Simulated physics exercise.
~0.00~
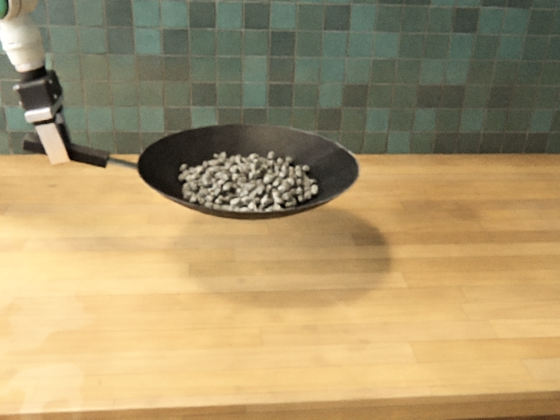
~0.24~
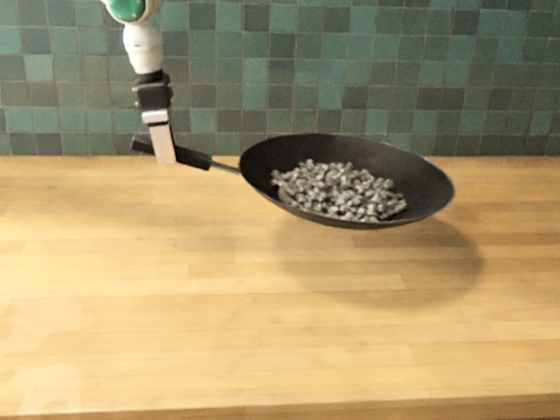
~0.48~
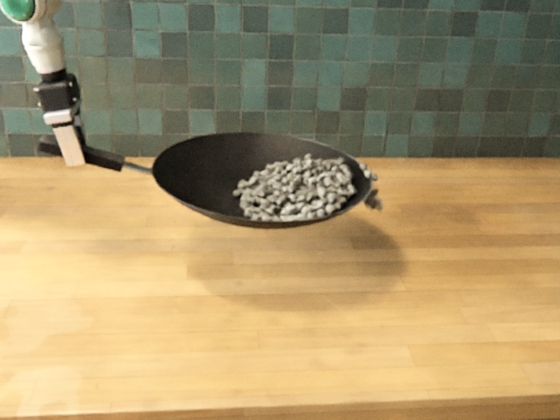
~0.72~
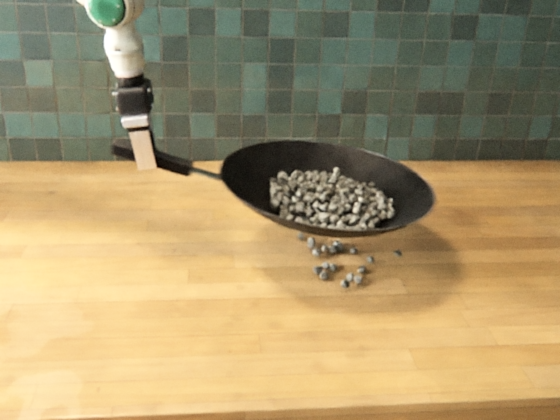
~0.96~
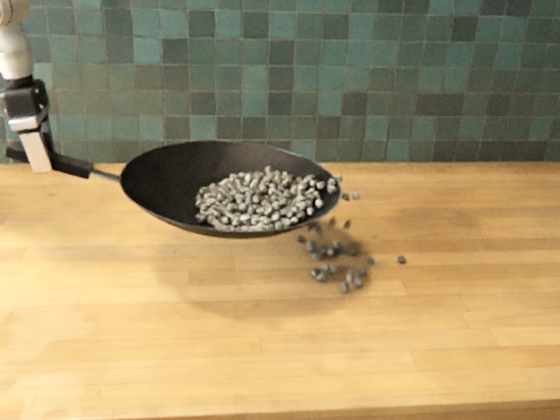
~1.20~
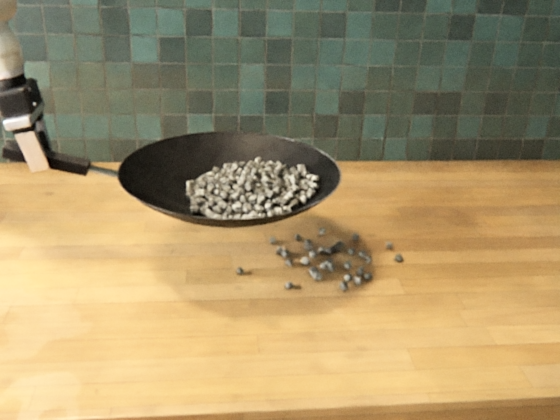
The footage shows a robot arm holding a dark wok of small grey pebbles above a wooden counter, shifting it right and left repeatedly. Some pebbles spill over the right side and scatter on the counter, while most remain in the wok at the end.
